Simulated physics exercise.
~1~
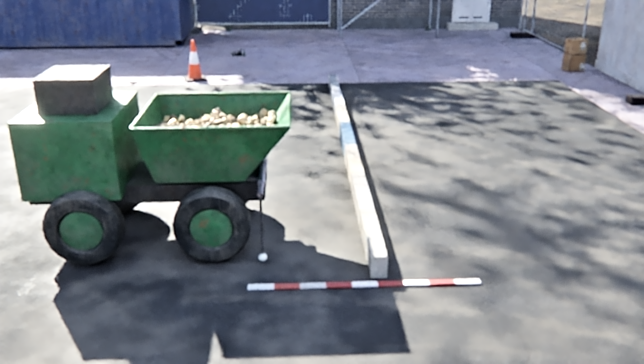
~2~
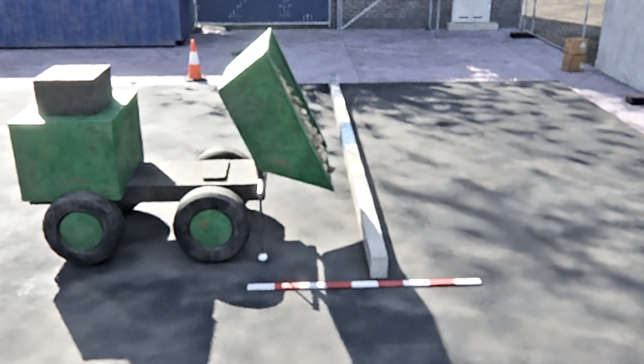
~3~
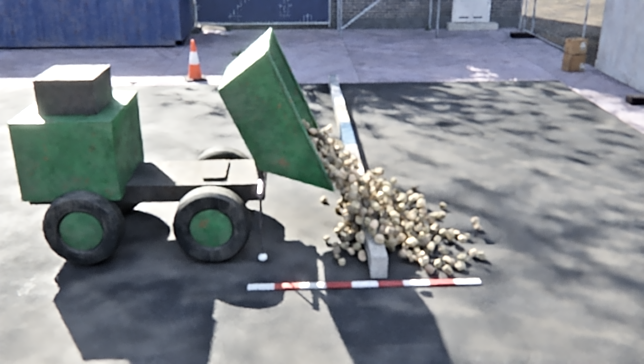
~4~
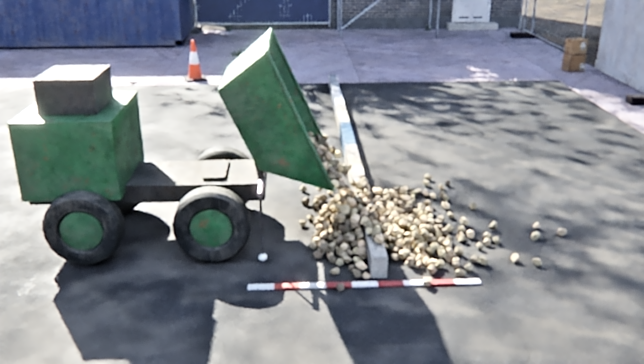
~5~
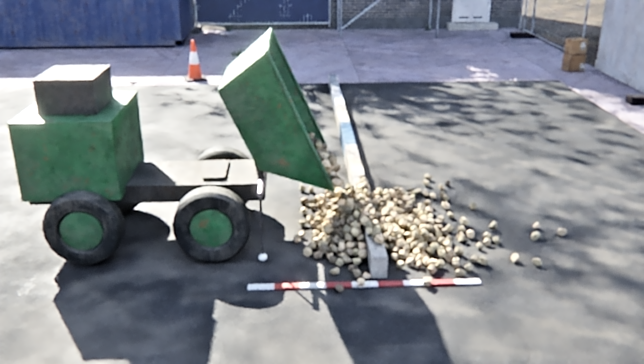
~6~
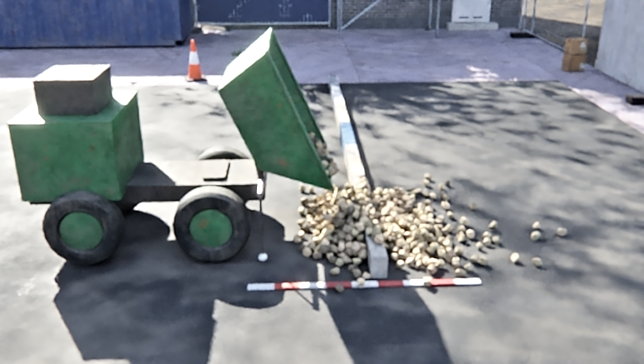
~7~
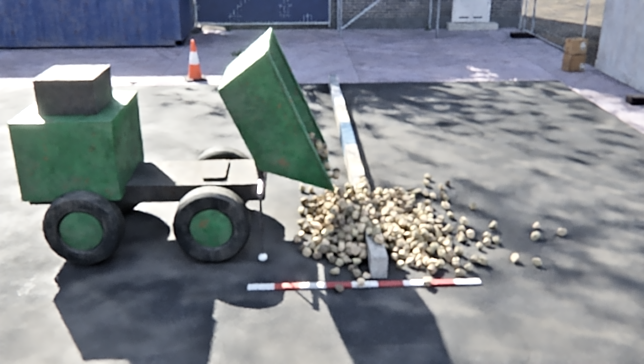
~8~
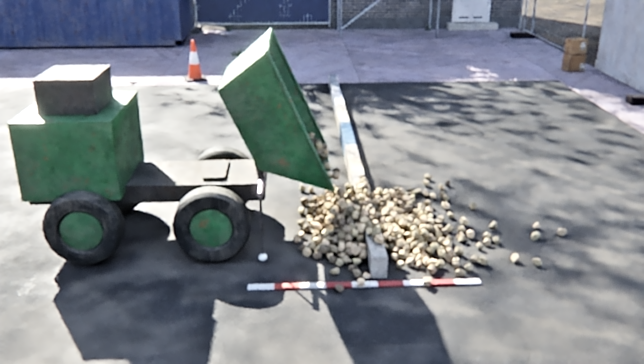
To begin with, a green dumper with chunky black tyres stands side-on at the left of a paved yard, its skip level and heaped with pale stones, facing away from a long, low kerb. The skip then tips steeply to the right, its lip hanging just short of the kerb. Stones pour out in a stream, landing around the kerb and tumbling over it. The heap spreads on both sides, and a few stones roll farther right. Finally the flow stops, leaving the skip tilted above a still pile that straddles the kerb.
